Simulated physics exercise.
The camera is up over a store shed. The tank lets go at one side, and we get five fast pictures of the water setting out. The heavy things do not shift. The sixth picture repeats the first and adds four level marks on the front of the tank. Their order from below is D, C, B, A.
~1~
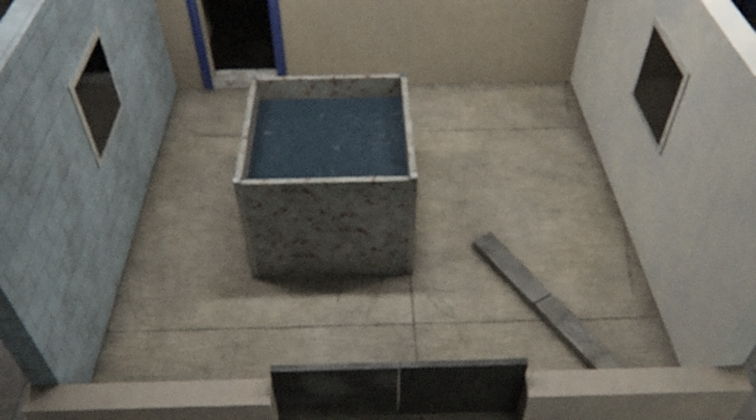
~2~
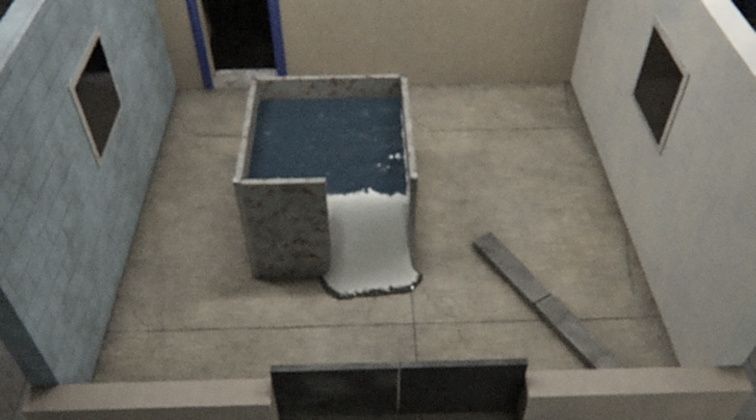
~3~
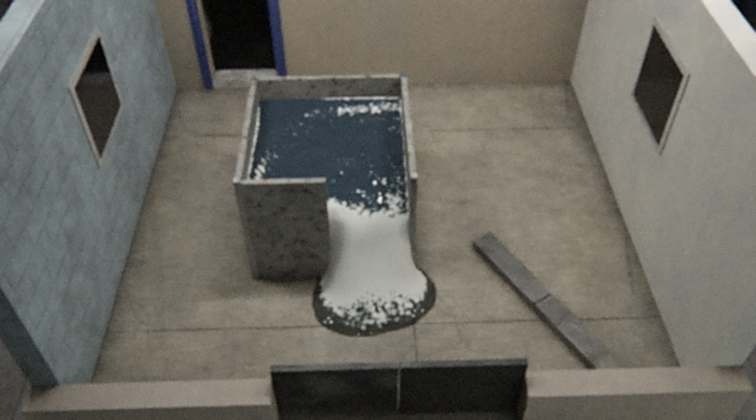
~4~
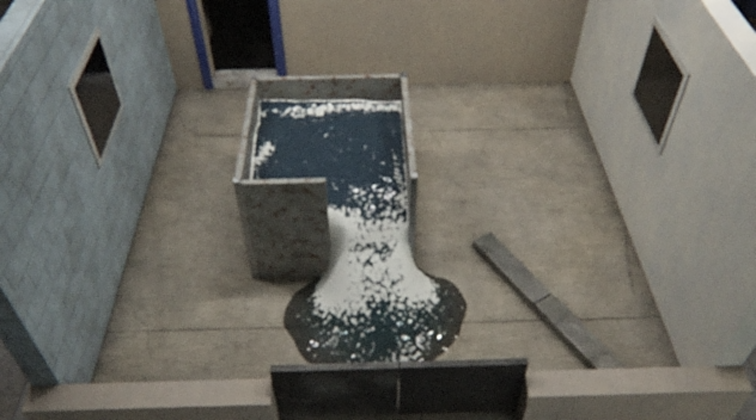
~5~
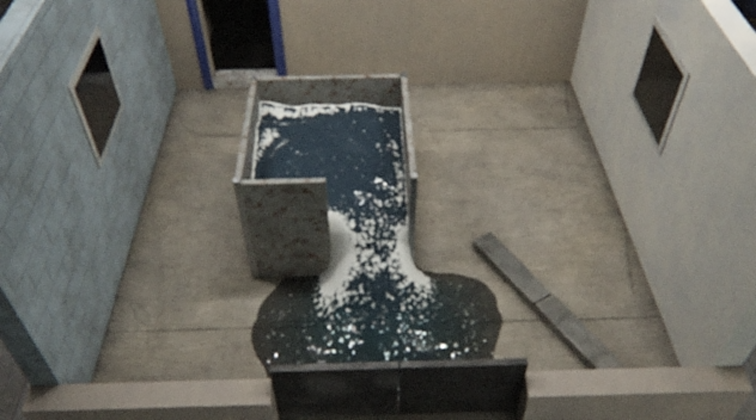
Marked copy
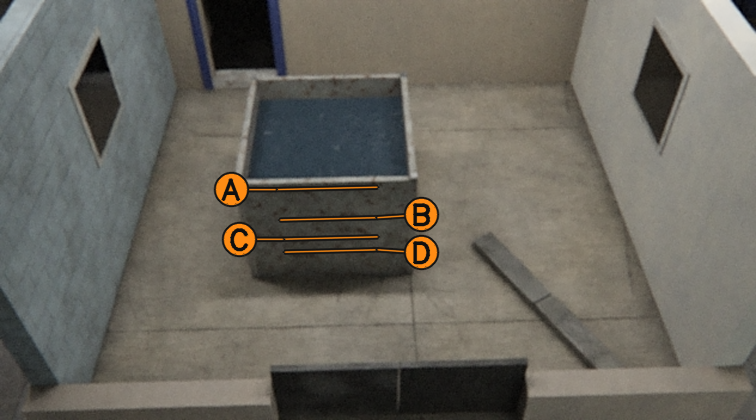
A stone tank opens at its front right, and water pours out and spreads toward the gate.
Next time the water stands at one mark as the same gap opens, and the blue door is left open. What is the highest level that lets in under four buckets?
Line B.
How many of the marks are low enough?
Three.
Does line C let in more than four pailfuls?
No, that is safe.
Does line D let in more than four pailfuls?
No.
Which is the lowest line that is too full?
A it is.
On the marked copy, A at (326, 188); B at (328, 218); C at (330, 238); D at (331, 250); from the bottom up D, C, B, A.
For line A, about 11 bucketfuls get in.
For line B, a splash gets over, under a bucket.
For line C, nothing gets over.
For line D, nothing gets over.
